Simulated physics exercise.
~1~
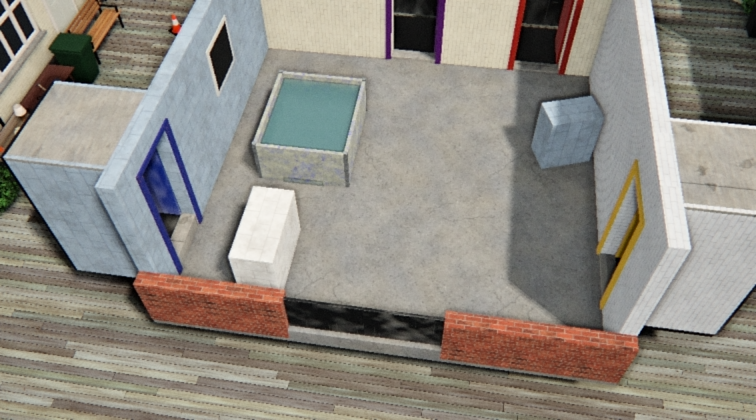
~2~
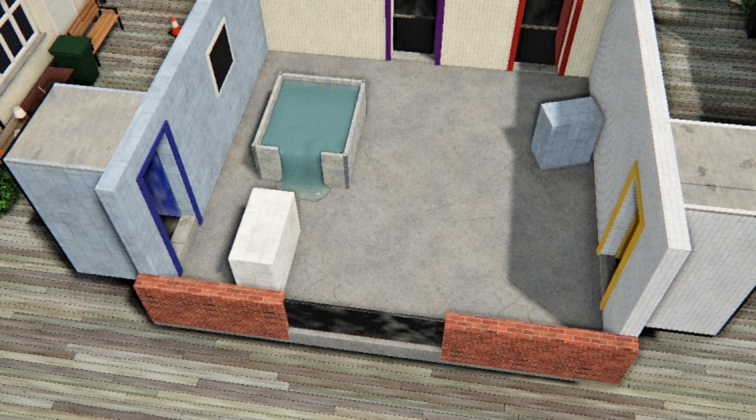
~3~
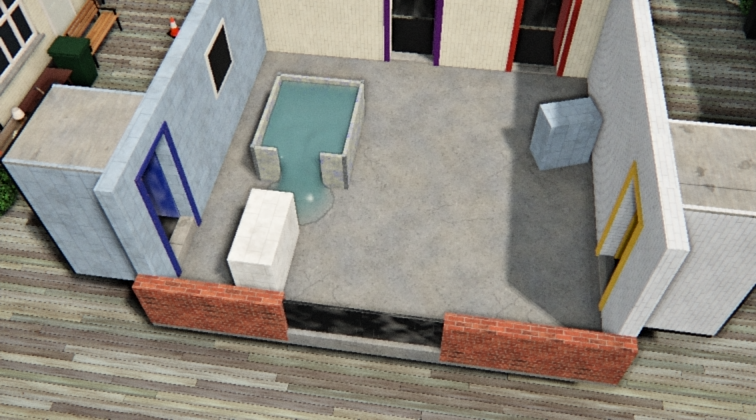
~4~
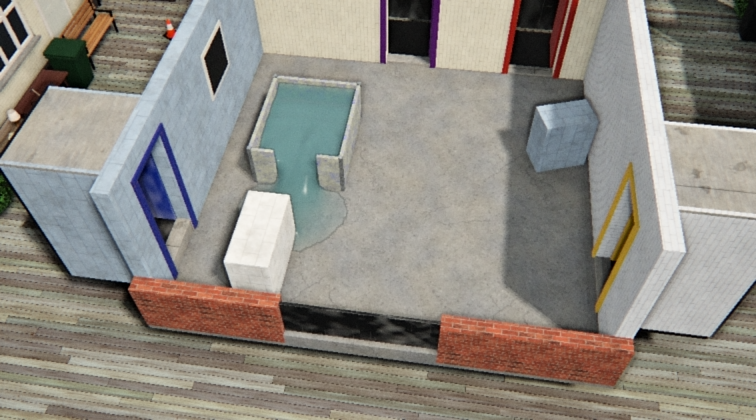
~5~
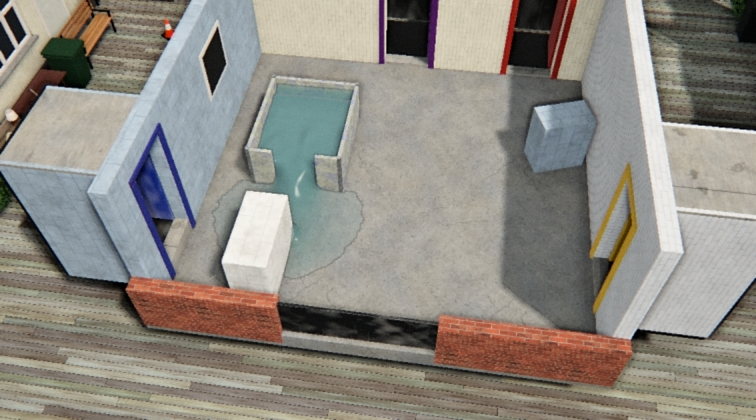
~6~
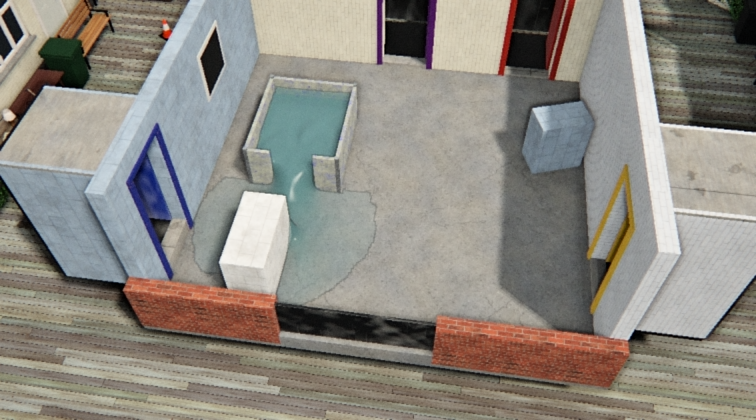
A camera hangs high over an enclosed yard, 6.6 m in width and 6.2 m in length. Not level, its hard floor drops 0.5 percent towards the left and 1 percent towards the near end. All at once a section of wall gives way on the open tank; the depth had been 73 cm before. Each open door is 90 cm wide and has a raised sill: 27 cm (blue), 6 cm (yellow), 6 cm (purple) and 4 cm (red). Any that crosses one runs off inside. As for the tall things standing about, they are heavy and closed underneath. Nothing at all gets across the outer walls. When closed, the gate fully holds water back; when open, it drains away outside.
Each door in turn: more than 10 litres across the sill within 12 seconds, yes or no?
Answers: Blue door, no; yellow door, yes; purple door, no; red door, no.
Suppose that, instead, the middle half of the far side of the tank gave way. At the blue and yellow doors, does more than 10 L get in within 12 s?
Blue: Within limit; yellow: Within limit.
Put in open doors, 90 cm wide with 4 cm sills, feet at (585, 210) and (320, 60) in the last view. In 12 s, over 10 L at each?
Order as listed: Surpassed and respected.
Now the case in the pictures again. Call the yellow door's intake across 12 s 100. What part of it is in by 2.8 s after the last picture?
0 per cent, roughly.
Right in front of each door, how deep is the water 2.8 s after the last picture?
Measured in centimetres, the blue door gives 21, the yellow door 11, the purple door 0 and the red door 0.
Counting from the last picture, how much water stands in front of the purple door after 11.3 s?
The mean depth is around 5.0 cm.
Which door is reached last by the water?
Red.
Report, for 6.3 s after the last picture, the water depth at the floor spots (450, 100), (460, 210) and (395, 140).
Spot one 0 cm, spot two 1 cm, spot three 0 cm.
Then, 0.7 s after the last picture water covers 20 % of the floor and is deepest (46 cm) near (276, 233); blue door 26 cm at the sill, 0 L in, yellow door not reached, purple door not reached, red door not reached.
Then, 1.5 s after the last picture water covers 30 % of the floor and is deepest (34 cm) near (160, 306); blue door 20 cm at the sill, 1 L in, yellow door not reached, purple door not reached, red door not reached.
Then, 2.8 s after the last picture water covers 45 % of the floor and is deepest (26 cm) near (279, 224); blue door 21 cm at the sill, 2 L in, yellow door 11 cm at the sill, 0 L in, purple door not reached, red door not reached.
Then, 6.3 s after the last picture water covers 65 % of the floor and is deepest (16 cm) near (160, 306); blue door 9 cm at the sill, 2 L in, yellow door 11 cm at the sill, 65 L in, purple door not reached, red door not reached.
Then, 11.3 s after the last picture water covers 95 % of the floor and is deepest (11 cm) near (563, 358); blue door 7 cm at the sill, 2 L in, yellow door 6 cm at the sill, 86 L in, purple door 5 cm at the sill, 0 L in, red door 3 cm at the sill, 0 L in.
